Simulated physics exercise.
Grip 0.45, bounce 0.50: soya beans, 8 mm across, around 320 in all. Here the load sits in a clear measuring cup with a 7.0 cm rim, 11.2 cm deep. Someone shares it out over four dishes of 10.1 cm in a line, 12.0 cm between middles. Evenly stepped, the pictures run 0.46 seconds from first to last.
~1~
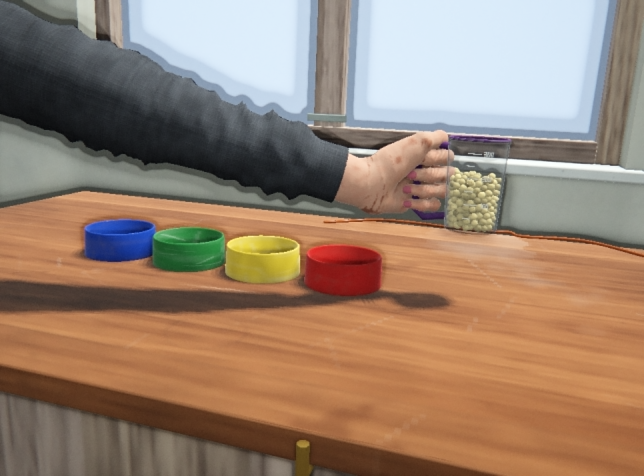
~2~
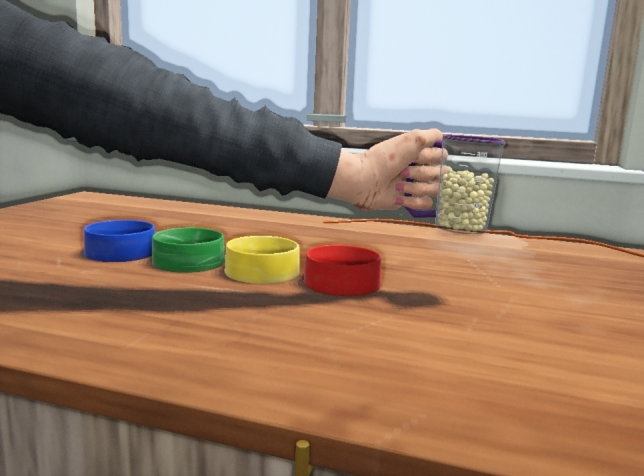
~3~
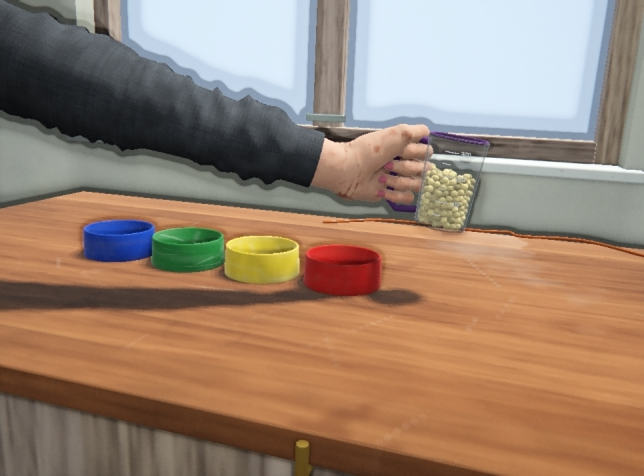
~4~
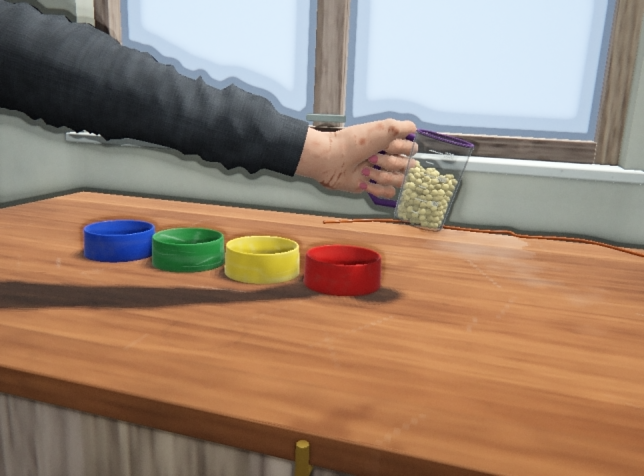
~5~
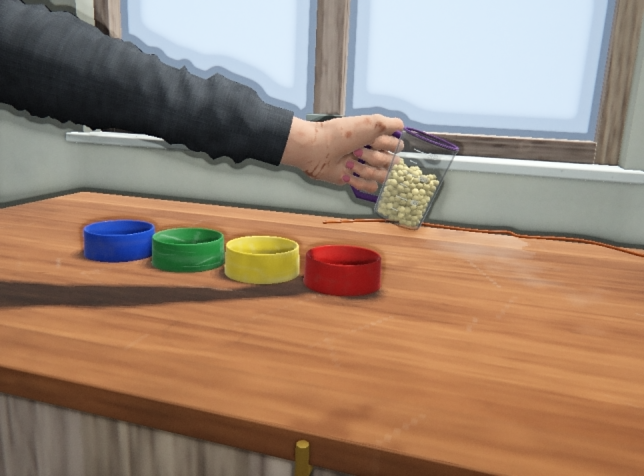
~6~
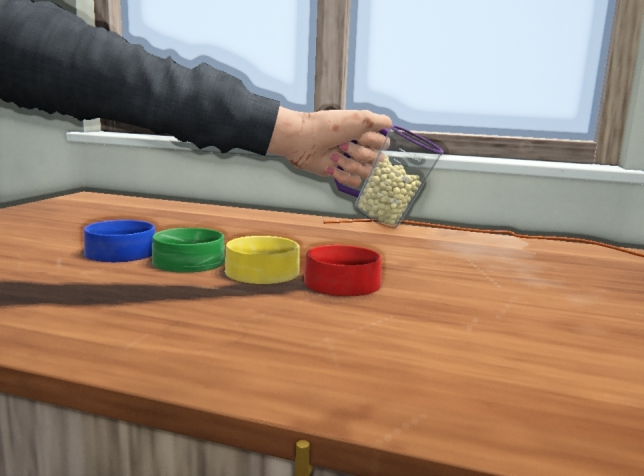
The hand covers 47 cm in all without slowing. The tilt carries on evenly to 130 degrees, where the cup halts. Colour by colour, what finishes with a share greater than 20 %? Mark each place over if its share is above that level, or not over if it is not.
Red: Not over, blue: Not over, green: Over, yellow: Not over, counter: Not over.
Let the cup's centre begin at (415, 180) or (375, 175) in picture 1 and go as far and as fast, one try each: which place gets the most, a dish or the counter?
Try 1 - blue; try 2 - blue.
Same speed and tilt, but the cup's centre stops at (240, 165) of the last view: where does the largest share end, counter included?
That'd be yellow, it takes the most.
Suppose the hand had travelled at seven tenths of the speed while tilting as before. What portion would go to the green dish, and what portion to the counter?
In that case: Green 0, and counter 10.
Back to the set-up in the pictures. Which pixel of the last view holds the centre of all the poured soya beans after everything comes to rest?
About (191, 249).
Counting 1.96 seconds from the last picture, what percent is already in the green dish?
Estimate: Near 100 %.
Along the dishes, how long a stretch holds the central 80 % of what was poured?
It spans about 6 centimetres along the dishes.
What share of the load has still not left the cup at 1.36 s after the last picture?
It comes to about 90 percent.
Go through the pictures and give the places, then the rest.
In the first frame, cup at (475, 184), tilt 0 degrees, lip at (510, 141), moved 0.0 cm; middle of the pieces at (475, 200); red dish at (344, 255); yellow dish at (263, 245); green dish at (189, 236); blue dish at (121, 227).
In the second frame, cup at (467, 184), tilt 2 degrees, lip at (503, 142), moved 0.9 cm; middle of the pieces at (467, 199).
In the third frame, cup at (449, 182), tilt 7 degrees, lip at (488, 144), moved 3.0 cm; middle of the pieces at (448, 198).
In the fourth frame, cup at (431, 181), tilt 13 degrees, lip at (473, 146), moved 5.3 cm; middle of the pieces at (428, 196).
In the fifth frame, cup at (413, 180), tilt 18 degrees, lip at (457, 149), moved 7.5 cm; middle of the pieces at (409, 194).
In the sixth frame, cup at (396, 178), tilt 24 degrees, lip at (442, 152), moved 9.8 cm; middle of the pieces at (391, 192); red dish at (344, 255); yellow dish at (263, 245); green dish at (189, 236); blue dish at (120, 228).
Then, 0.81 s after the last picture, tilt 73 degrees; cup holds 100 %.
Then, 1.36 s after the last picture, tilt 106 degrees; cup holds 90 %, green 5 %.
Then, 1.96 s after the last picture, tilt 130 degrees; cup holds 0 %, green 100 %.
In the end, red 0 %, blue 0 %, green 100 %, yellow 0 %, counter 0 %.
